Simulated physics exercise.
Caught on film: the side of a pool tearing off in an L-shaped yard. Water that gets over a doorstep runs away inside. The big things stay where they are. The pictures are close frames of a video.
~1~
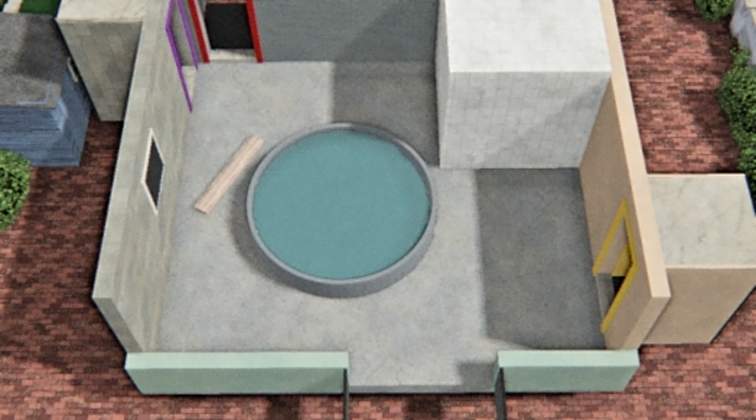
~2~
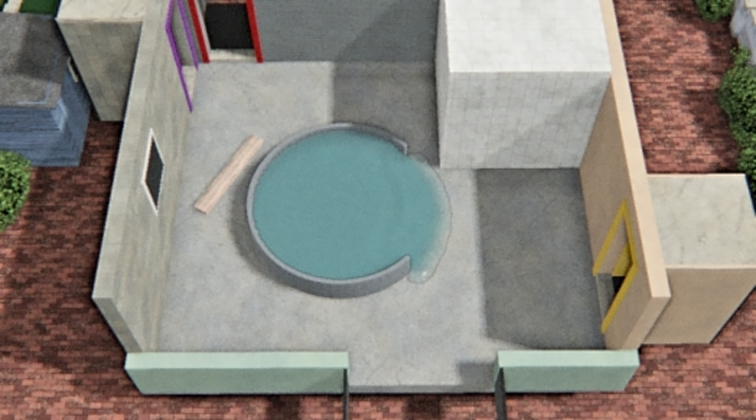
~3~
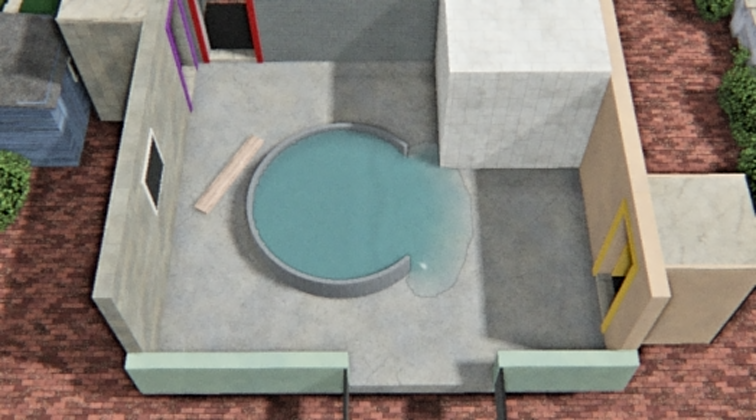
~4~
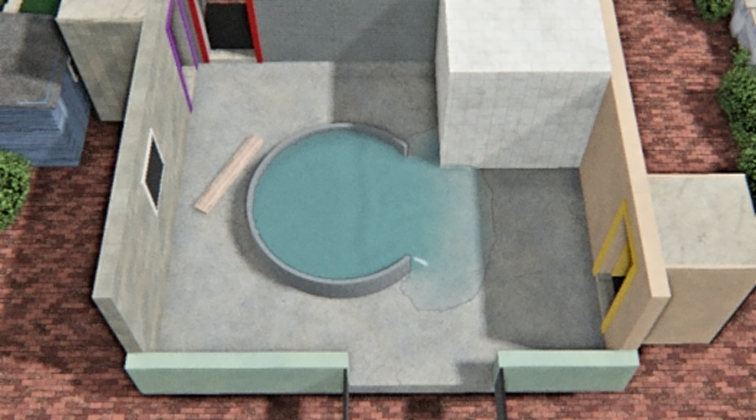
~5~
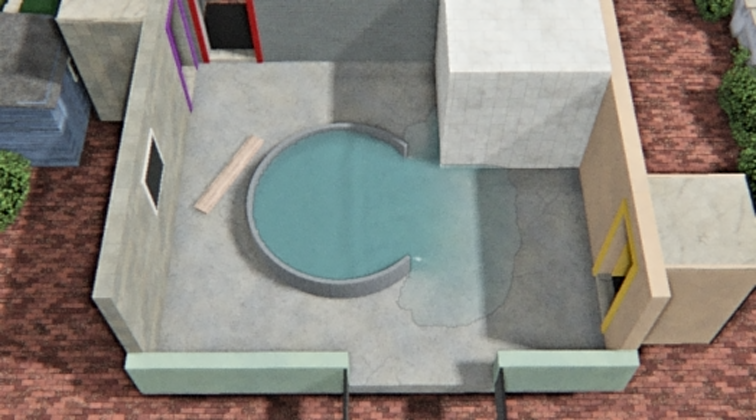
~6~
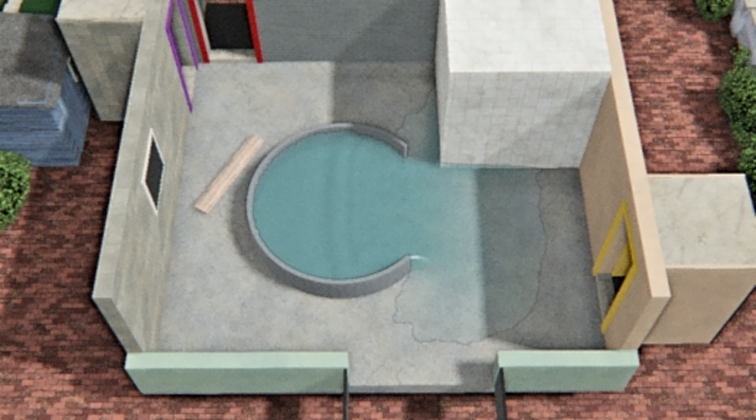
An L-shaped concrete yard, walled and ringed by red brick paving, is seen from high above. A round grey-rimmed pool of teal water sits in the middle, with a pale plank to its left, a whitish block at upper right and a yellow-trimmed opening in the right wall. The pool's right side tears away and water pours rightward, fanning across the floor and around the block, while the camera stays still.
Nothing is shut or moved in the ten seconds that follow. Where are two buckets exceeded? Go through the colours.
In the end: The purple door admits no more than that; the yellow door lets in a lot; the red door admits no more than that.
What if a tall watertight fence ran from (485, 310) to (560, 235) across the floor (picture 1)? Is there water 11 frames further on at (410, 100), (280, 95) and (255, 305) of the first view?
In turn: Under water, no water, no water.
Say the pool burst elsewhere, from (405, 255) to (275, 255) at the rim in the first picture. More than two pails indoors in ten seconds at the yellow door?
My reading: Yellow door lets less in.
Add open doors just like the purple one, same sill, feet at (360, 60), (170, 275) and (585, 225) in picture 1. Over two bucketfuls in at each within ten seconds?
In that order: Holds, holds, lets more in.
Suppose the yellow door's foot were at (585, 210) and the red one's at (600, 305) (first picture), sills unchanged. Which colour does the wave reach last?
The purple one.
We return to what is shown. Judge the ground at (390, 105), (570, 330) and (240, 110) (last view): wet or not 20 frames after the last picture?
In that order: Covered, under water, free of water.
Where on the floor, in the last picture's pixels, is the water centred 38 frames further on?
Around (425, 247).
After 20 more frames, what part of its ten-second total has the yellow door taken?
Some 30 per cent.
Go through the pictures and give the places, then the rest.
In the first picture, the pool at (342, 202) is whole and still.
In the second picture, the front is at (414, 279), out from the gap at (431, 210).
In the third picture, water pours out at (431, 211) and has run to (437, 147).
In the fourth picture, the front is at (436, 131), out from the gap at (431, 212).
In the fifth picture, the front is at (436, 112), out from the gap at (431, 212).
In the sixth picture, water pours out at (431, 212) and has run to (435, 92).
A moment on, water covers 40 % of the floor; the purple door not reached, the yellow door wet at the sill, nothing in, the red door not reached.
Next, water covers 40 % of the floor; the purple door not reached, the yellow door under two buckets in, the red door not reached.
Then, water covers 45 % of the floor; the purple door not reached, the yellow door over two buckets in, the red door wet at the sill, nothing in.
Later, water covers 85 % of the floor; the purple door wet at the sill, nothing in, the yellow door far over two buckets in, the red door wet at the sill, nothing in.
In the end, water covers 95 % of the floor; the purple door wet at the sill, nothing in, the yellow door far over two buckets in, the red door wet at the sill, nothing in.
